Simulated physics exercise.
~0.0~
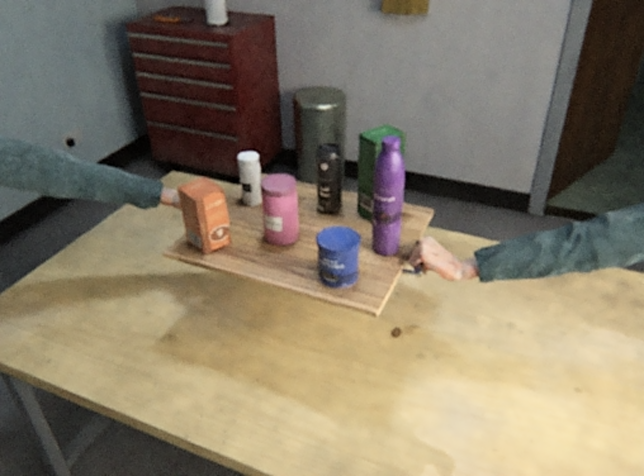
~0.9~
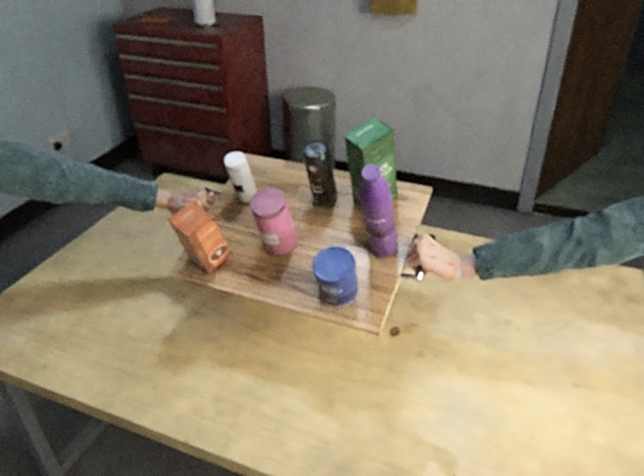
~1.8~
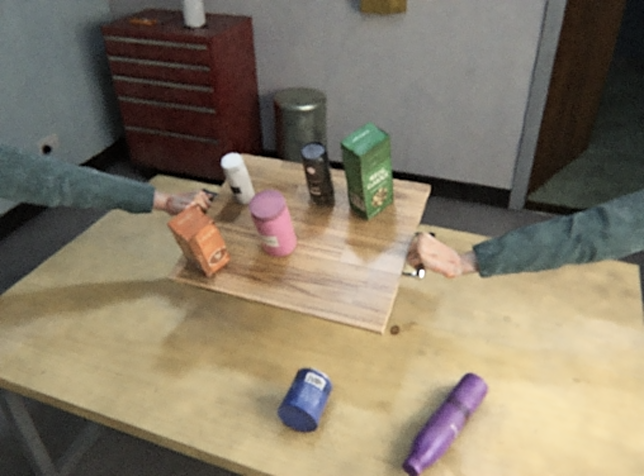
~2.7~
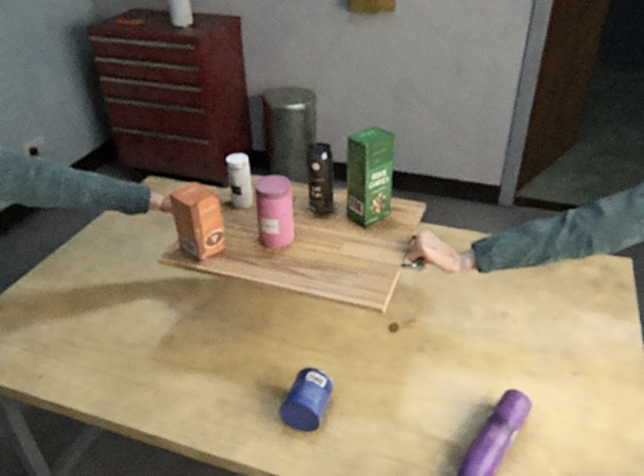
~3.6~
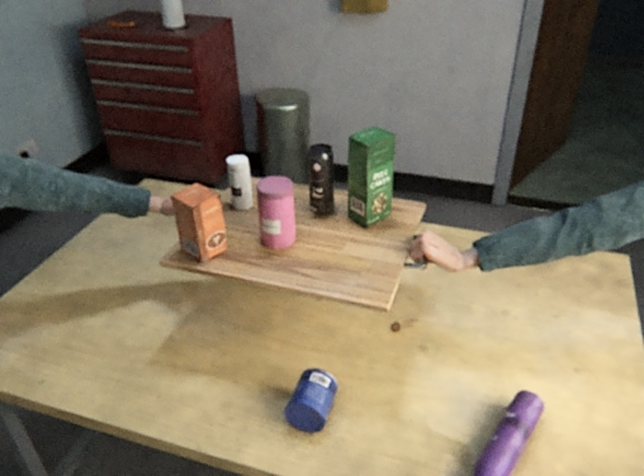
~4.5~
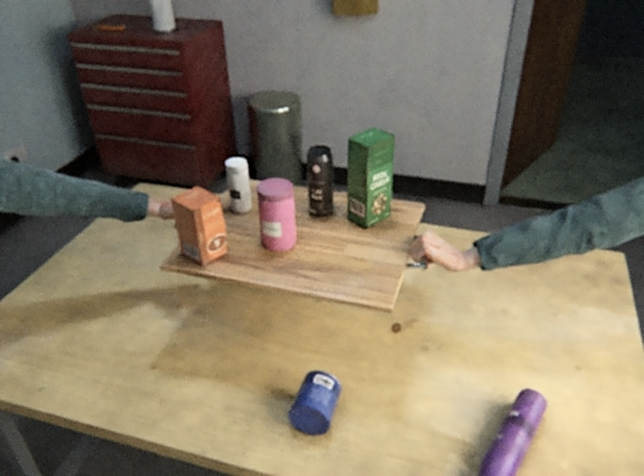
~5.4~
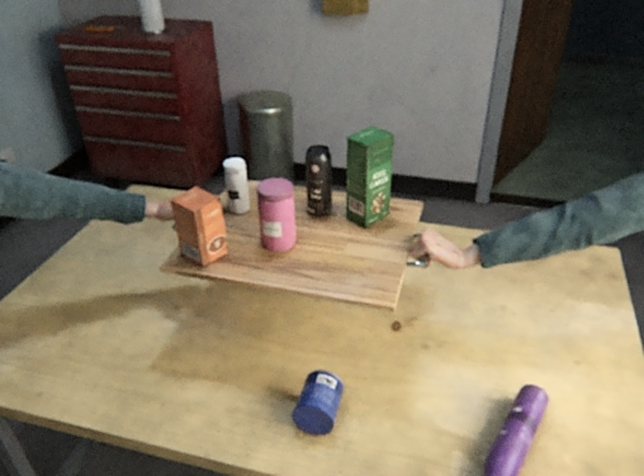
A hand-held wooden tray tilts, dropping a blue tin and purple bottle, then levels.
